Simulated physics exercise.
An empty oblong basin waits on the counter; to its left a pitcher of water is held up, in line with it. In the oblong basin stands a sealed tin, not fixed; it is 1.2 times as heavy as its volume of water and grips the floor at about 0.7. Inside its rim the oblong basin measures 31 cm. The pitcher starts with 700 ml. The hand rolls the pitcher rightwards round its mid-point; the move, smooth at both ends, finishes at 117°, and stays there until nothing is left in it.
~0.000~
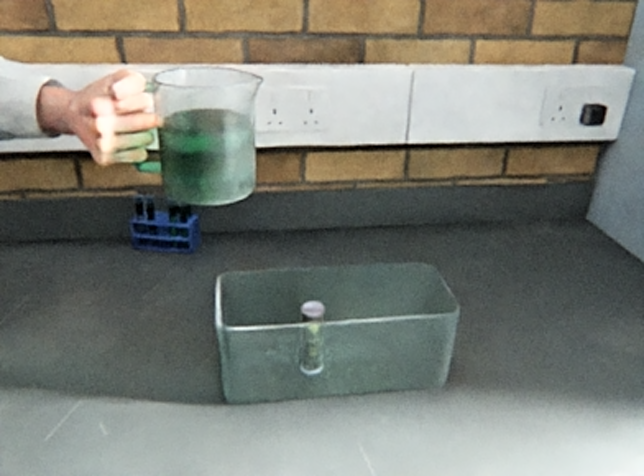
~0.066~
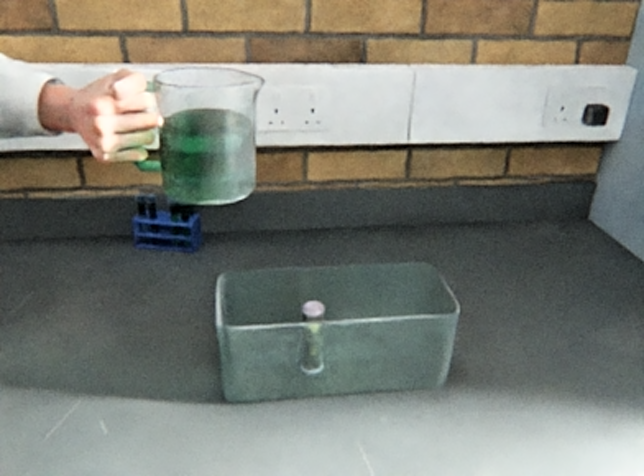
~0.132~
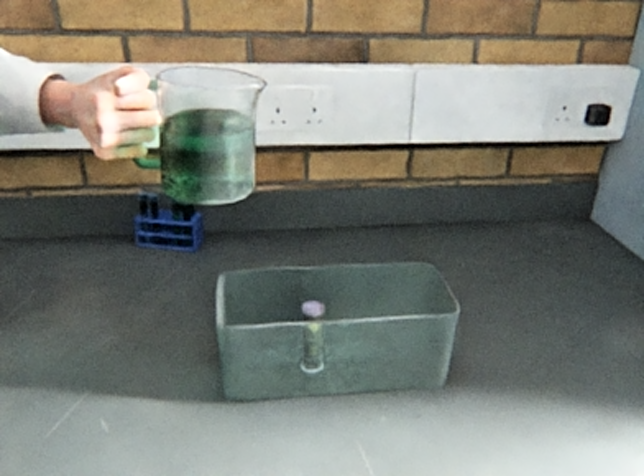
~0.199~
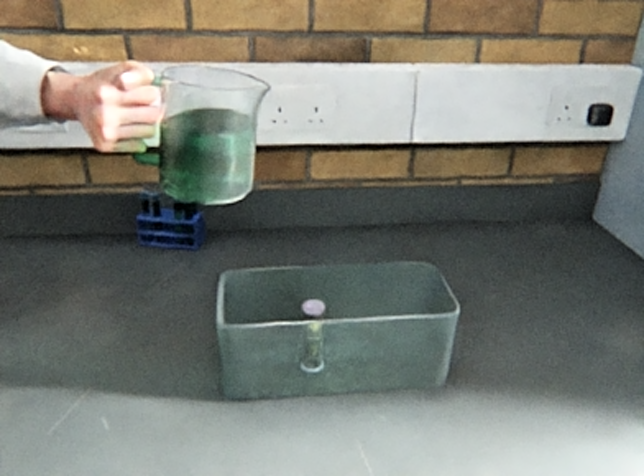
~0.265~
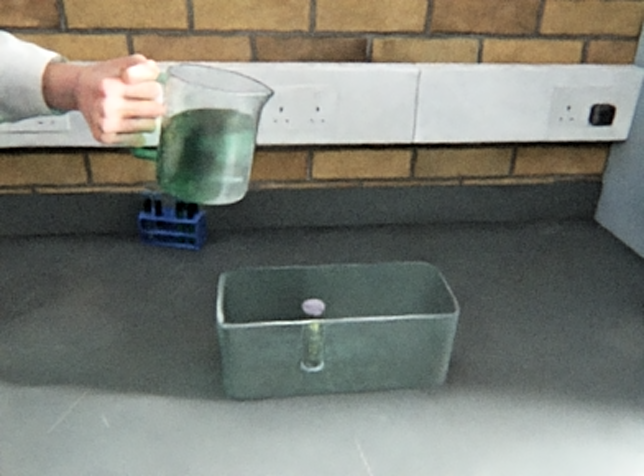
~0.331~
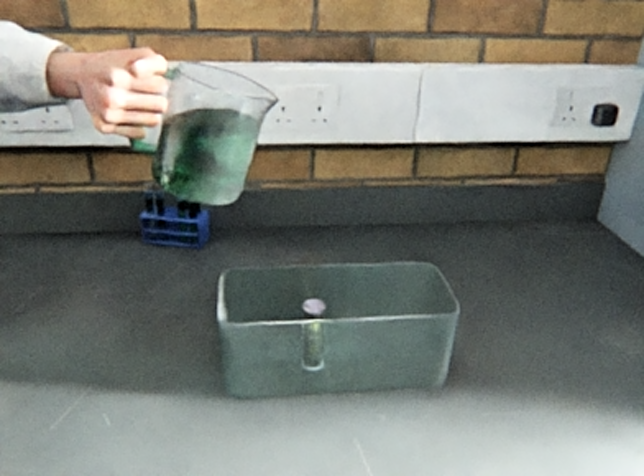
On a dark counter, a hand gradually tilts a pitcher of green liquid rightwards.
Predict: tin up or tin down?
It remains upright.
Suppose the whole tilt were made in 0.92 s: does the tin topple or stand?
The tin stays up.
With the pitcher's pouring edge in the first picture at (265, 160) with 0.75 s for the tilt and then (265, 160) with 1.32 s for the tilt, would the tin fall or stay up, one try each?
First it topples; then it goes over.
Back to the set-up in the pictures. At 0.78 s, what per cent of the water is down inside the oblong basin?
Near 0 in a hundred.
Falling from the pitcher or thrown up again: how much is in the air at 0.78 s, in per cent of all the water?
About 12 per cent.
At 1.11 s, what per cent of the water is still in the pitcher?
Some 24 per cent.
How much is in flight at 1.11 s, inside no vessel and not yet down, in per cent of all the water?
About 30 per cent.
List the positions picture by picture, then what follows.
In the first picture, it leans 0°; its right rim is at (263, 79); the water meets the walls at (160, 119) and (251, 118); the oblong basin's rim runs from (217, 301) to (446, 287); the tin's top is at (313, 311).
In the second picture, it leans 1°; its right rim is at (265, 80); the water meets the walls at (161, 119) and (252, 118).
In the third picture, it leans 3°; its right rim is at (267, 82); the water meets the walls at (162, 118) and (253, 118).
In the fourth picture, it leans 6°; its right rim is at (271, 86); the water meets the walls at (164, 119) and (254, 118).
In the fifth picture, it leans 11°; its right rim is at (275, 92); the water meets the walls at (165, 119) and (256, 118).
In the sixth picture, it leans 17°; its right rim is at (279, 99); the water meets the walls at (167, 118) and (258, 119).
After 0.78 s the tilt is 75° and 88 per cent is still to pour; the tin stands where it began.
After 1.11 s the tilt is 110° and 23 per cent is still to pour; the tin stands where it began.
After 1.45 s the tilt is 117° and 0 per cent is still to pour; the tin stands where it began.
After 1.82 s the tilt is 117° and 0 per cent is still to pour; the tin stands where it began.
In the end the tin stands where it began.
